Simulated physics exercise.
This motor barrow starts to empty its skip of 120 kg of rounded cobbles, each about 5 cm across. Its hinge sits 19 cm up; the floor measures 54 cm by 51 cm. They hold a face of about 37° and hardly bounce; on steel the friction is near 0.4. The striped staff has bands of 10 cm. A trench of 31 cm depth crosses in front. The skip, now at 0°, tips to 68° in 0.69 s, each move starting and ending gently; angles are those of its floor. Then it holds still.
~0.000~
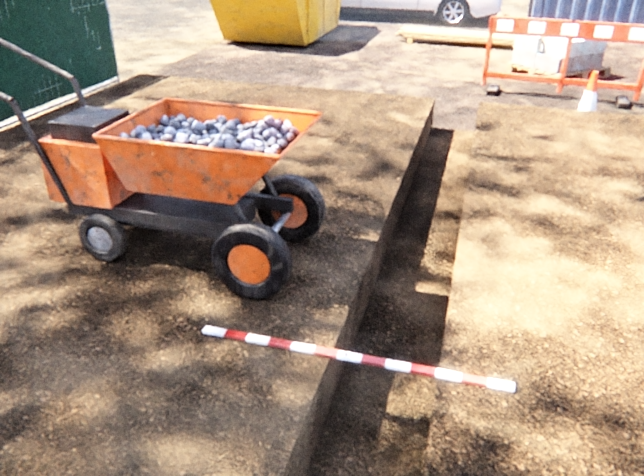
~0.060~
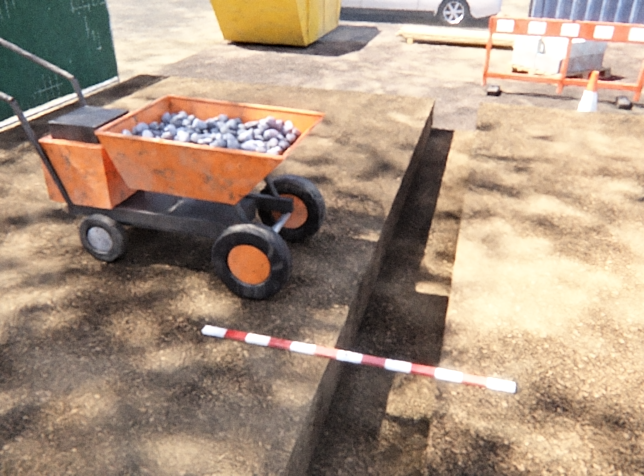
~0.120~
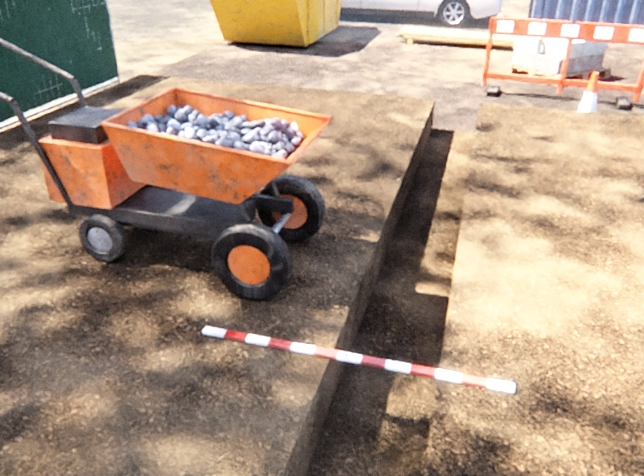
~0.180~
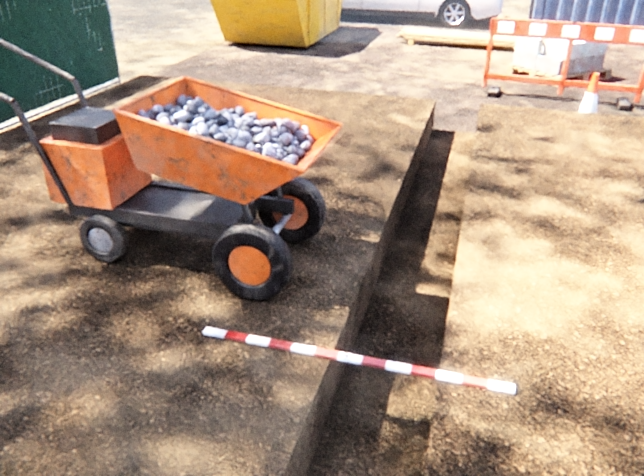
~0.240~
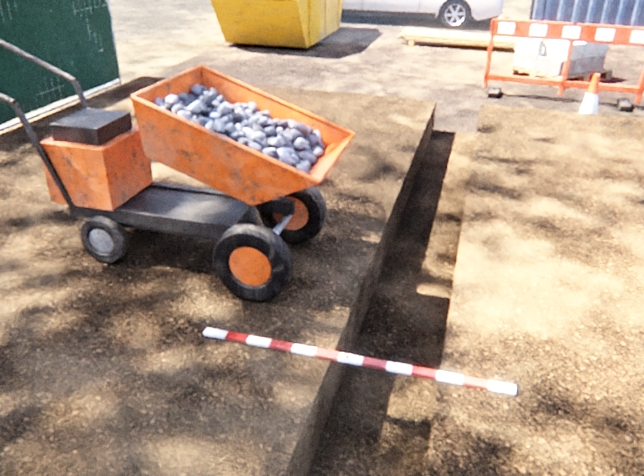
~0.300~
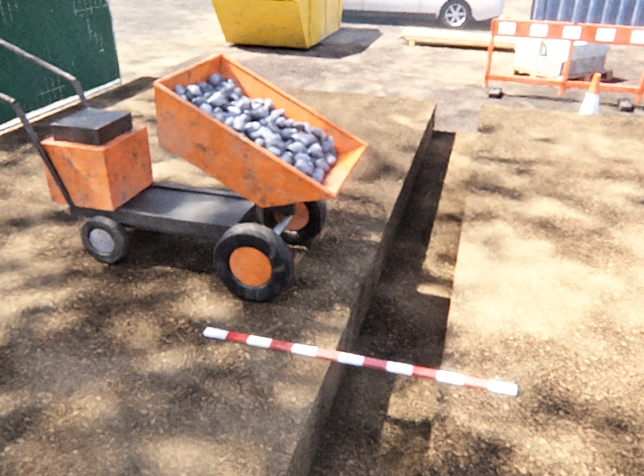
An orange motor barrow tilts its skip of grey cobbles steadily toward the right.
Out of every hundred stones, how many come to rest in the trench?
Roughly 70 per cent ends in the trench.
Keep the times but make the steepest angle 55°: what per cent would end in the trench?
It would be near 60 per cent.
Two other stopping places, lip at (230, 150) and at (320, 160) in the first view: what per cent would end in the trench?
First some 100, then 30 per cent.
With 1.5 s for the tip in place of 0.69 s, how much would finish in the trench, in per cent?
Then about 95 per cent.
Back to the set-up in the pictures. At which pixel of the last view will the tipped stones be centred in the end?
Their middle is at about (429, 329).
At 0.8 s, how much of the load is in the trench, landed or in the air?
About 30 per cent by then.
After 0.5 s the floor is at 58°; 100 % in the skip; the foremost stones are at (365, 212).
After 0.8 s the floor is at 68°; 69 % in the skip, 30 % in the trench; the foremost stones are at (452, 298).
After 1.1 s the floor is at 68°; 14 % in the skip, 56 % in the trench, 29 % past the trench; the foremost stones are at (625, 336).
After 3.1 s the floor is at 68°; 0 % in the skip, 70 % in the trench, 30 % past the trench; the foremost stones are past the picture's edge.
